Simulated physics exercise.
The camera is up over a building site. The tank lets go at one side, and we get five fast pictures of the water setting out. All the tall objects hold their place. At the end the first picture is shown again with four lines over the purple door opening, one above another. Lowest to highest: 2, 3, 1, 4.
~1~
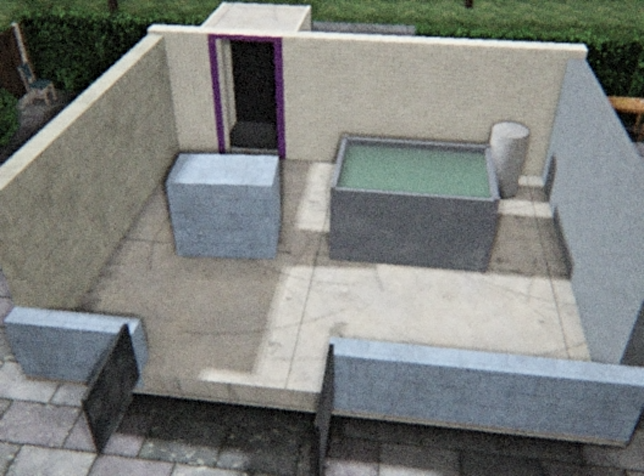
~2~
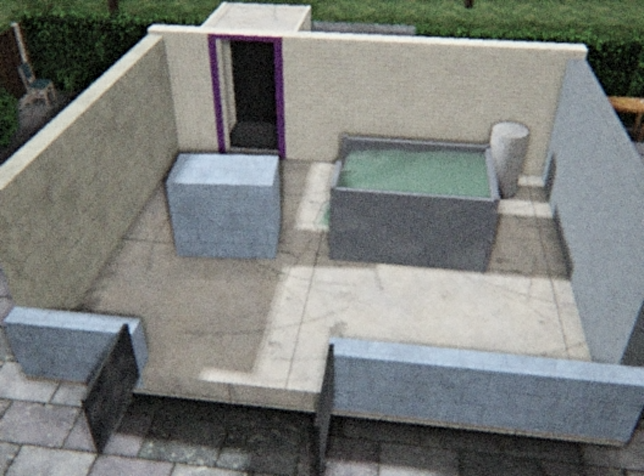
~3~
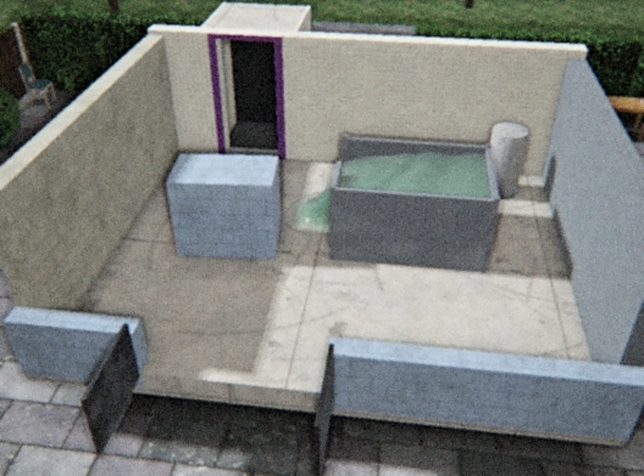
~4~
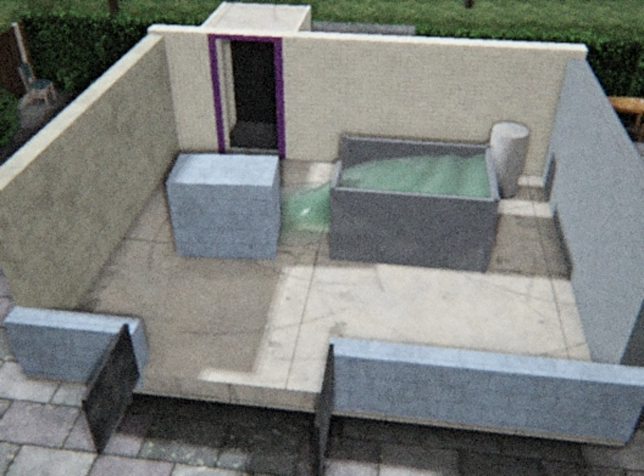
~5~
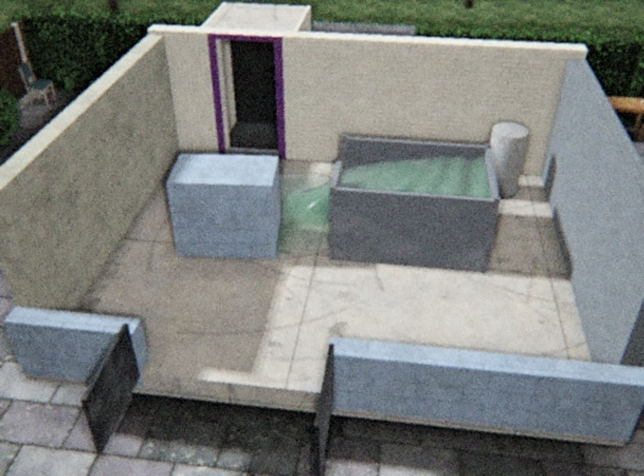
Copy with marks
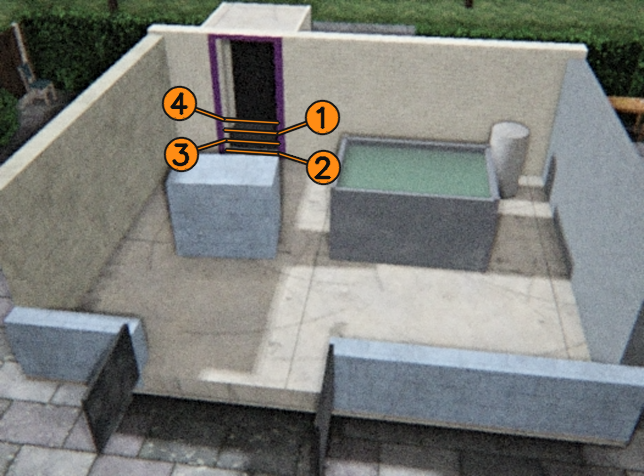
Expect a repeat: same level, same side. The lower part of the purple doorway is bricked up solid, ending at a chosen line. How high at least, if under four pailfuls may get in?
Use height 3.
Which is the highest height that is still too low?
That would be 2.
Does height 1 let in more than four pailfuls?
No, that is safe.
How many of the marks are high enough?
Three of the four.
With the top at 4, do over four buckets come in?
No.
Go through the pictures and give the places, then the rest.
In the first picture, water in the tank at rest, its middle at (414, 172); foot of the purple doorway at (253, 156); open gate at (234, 324).
In the second picture, front seen at (324, 228), 1 % of the ground wet.
In the third picture, front seen at (310, 199), 3 % of the ground wet.
In the fourth picture, front seen at (298, 241), 6 % of the ground wet.
In the fifth picture, front seen at (286, 254), 11 % of the ground wet.
On the marked copy, 1 at (251, 131); 2 at (252, 152); 3 at (252, 141); 4 at (250, 121); from the bottom up 2, 3, 1, 4.
With 1, nothing gets over.
With 2, some 25 bucketfuls get in.
With 3, a bucket or two gets in.
With 4, nothing gets over.
